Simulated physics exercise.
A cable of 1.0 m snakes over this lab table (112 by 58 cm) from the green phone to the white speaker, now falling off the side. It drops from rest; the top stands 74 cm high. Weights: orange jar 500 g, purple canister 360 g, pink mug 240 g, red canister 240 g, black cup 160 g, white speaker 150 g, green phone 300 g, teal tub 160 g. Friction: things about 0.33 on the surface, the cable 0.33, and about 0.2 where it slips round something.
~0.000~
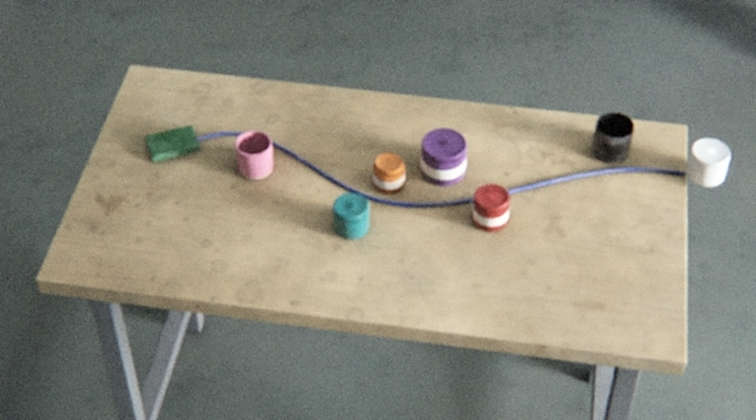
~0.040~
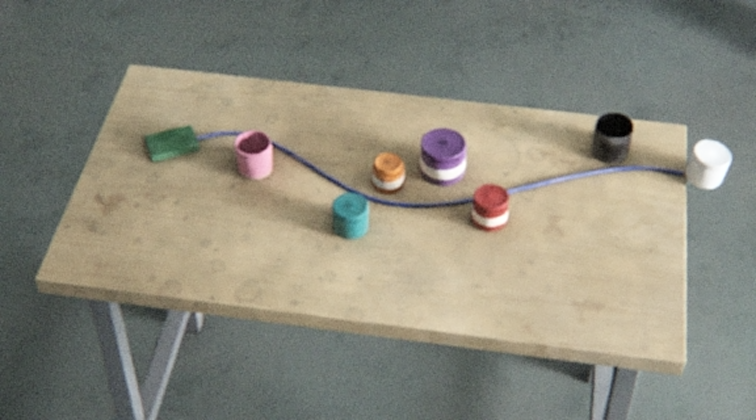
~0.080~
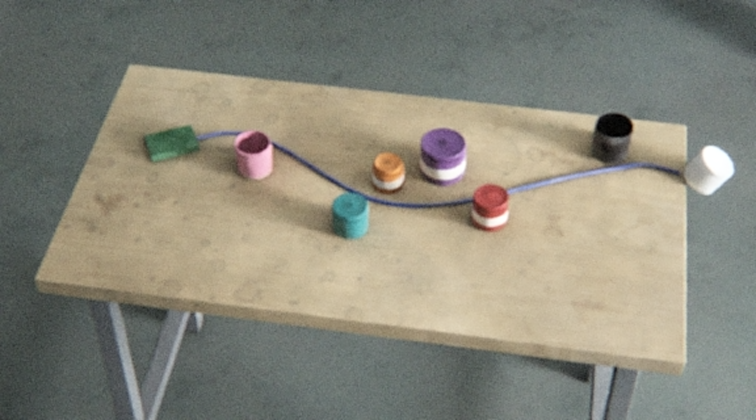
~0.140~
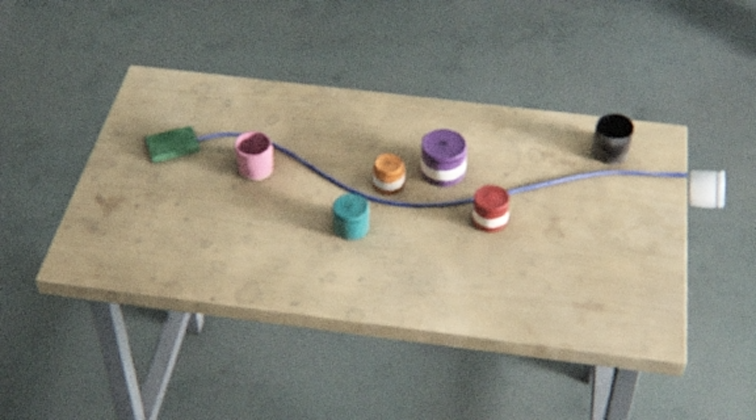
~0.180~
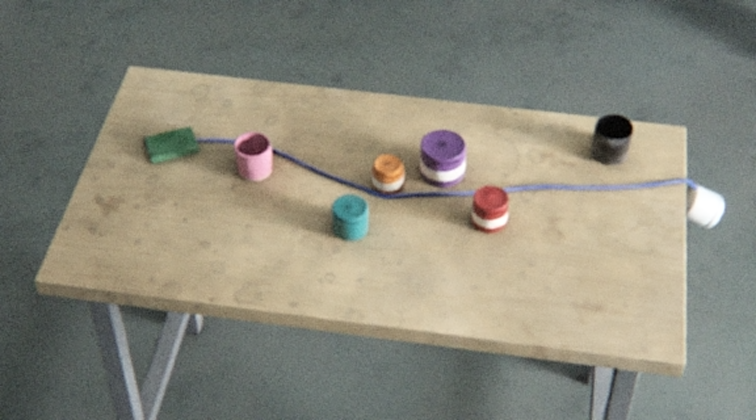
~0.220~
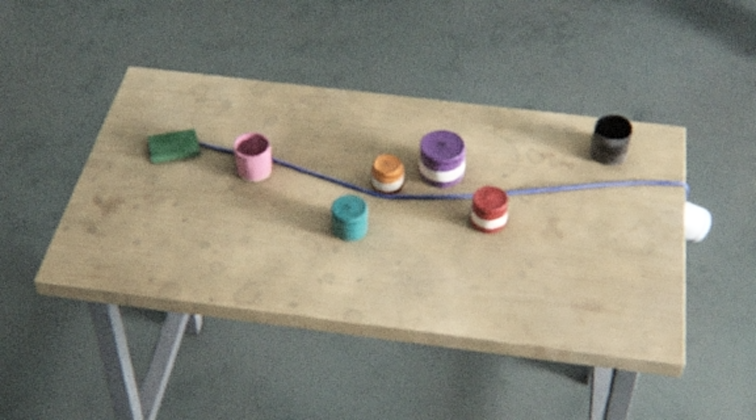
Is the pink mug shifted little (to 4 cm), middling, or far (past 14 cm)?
Result: Pink mug stays in the low band.
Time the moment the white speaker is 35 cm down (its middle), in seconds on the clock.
About: Not at all.
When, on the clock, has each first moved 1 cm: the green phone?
Green phone 0.24 s.
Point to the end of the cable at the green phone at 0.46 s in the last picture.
At about (222, 156).
At 0.5 s, the cable's tail end at (222, 156); white speaker over the edge, green phone 5 cm off its start.
At 0.7 s, the cable's tail end at (223, 156); green phone 5 cm off its start, white speaker over the edge.
At 1.0 s, the cable's tail end at (223, 156); green phone 5 cm off its start at (197, 148), white speaker over the edge.
At 1.2 s, the cable's tail end at (223, 156); white speaker over the edge, green phone 5 cm off its start.
At 2.4 s, the cable's tail end at (223, 156); pink mug 0 cm off its start at (252, 145), green phone 5 cm off its start at (197, 148), white speaker over the edge.
